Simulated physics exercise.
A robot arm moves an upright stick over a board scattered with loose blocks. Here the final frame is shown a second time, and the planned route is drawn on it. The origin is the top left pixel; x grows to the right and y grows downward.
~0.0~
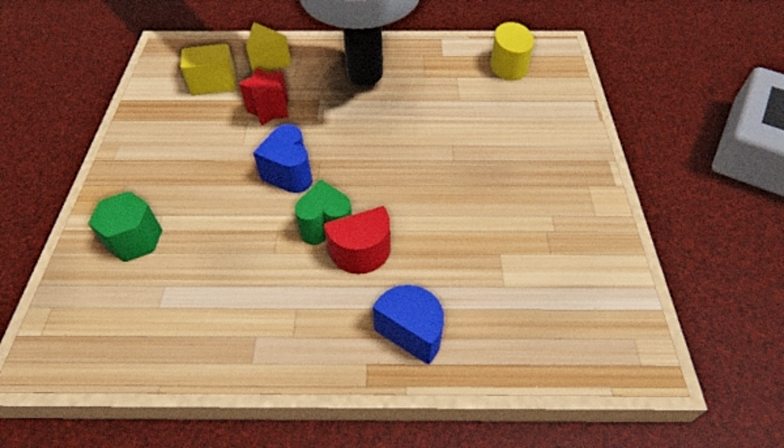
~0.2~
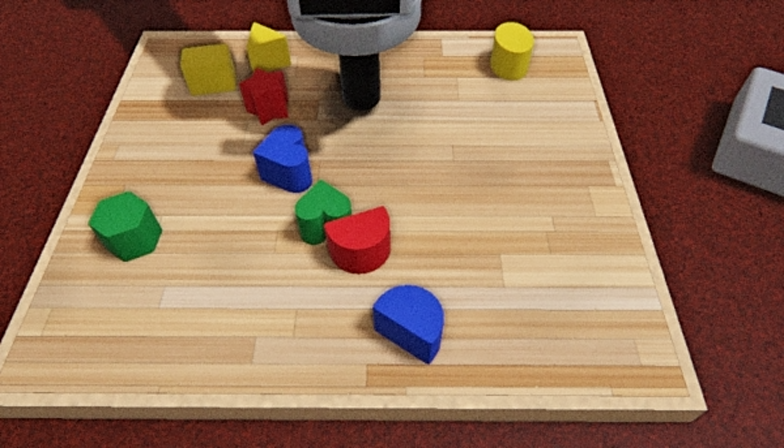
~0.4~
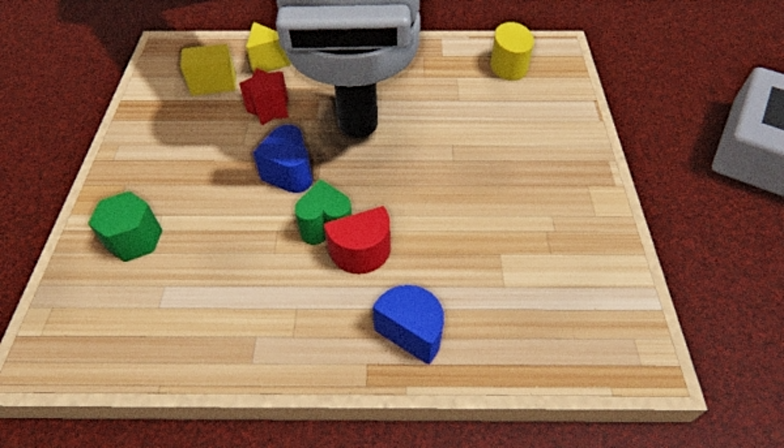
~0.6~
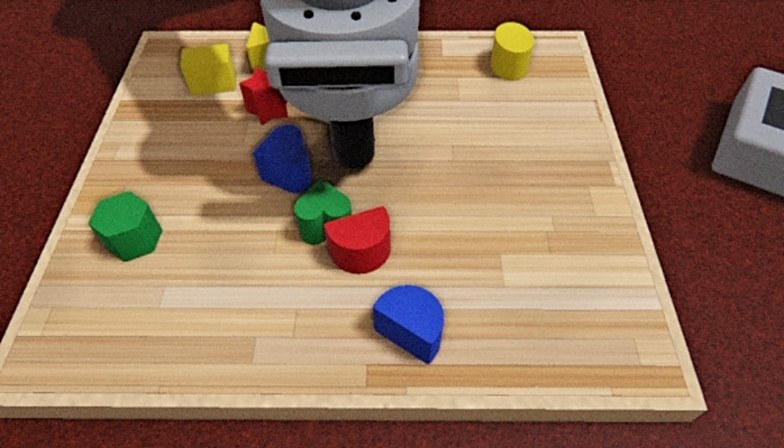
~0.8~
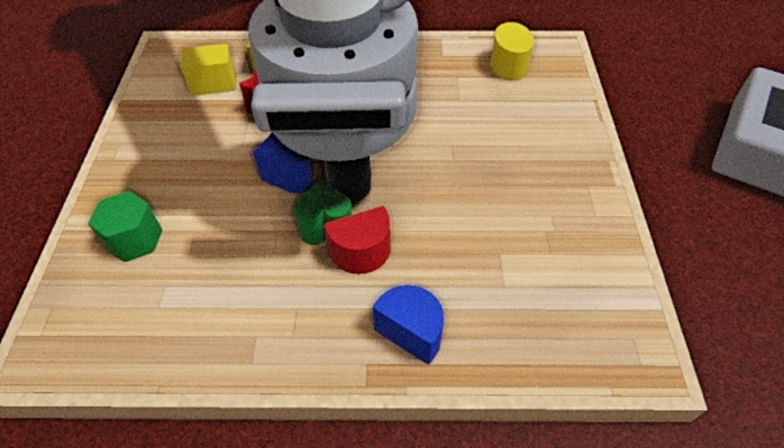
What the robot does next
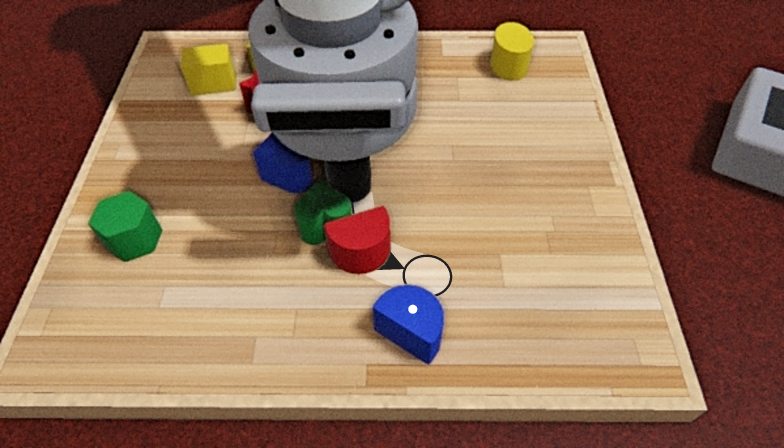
A gray robot arm moved its black upright stick down across a wooden board, passing to the right of the blue heart and nearing the green heart and red block, while the scattered blocks stayed put.
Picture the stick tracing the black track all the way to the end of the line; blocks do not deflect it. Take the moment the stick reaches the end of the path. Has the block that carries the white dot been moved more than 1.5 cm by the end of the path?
The answer is no.
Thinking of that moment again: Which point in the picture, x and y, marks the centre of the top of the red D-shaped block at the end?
Final place: (371, 274).
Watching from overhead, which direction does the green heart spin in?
Top view: Clockwise.
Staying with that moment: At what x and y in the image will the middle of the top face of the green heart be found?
The middle of its top is at (312, 221).
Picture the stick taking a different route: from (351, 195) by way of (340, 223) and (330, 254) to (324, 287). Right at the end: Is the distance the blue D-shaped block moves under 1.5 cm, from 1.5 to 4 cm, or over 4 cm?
Ends under 1.5 cm away.
Drawn move, from (351, 195) through (356, 230) and (382, 260) to (427, 276); the dot is on the blue D-shaped block.
On the path given first. One third of the way, stick (356, 223); green heart (312, 220), turned 20° clockwise; red D-shaped block (361, 240).
Two thirds of the way, stick (383, 254); green heart (312, 221), turned 25° clockwise; red D-shaped block (370, 272), turned 35° clockwise.
At the end, stick (428, 269); blue heart still; green heart (312, 221), turned 25° clockwise; red D-shaped block (371, 274), turned 40° clockwise; blue D-shaped block (414, 314).
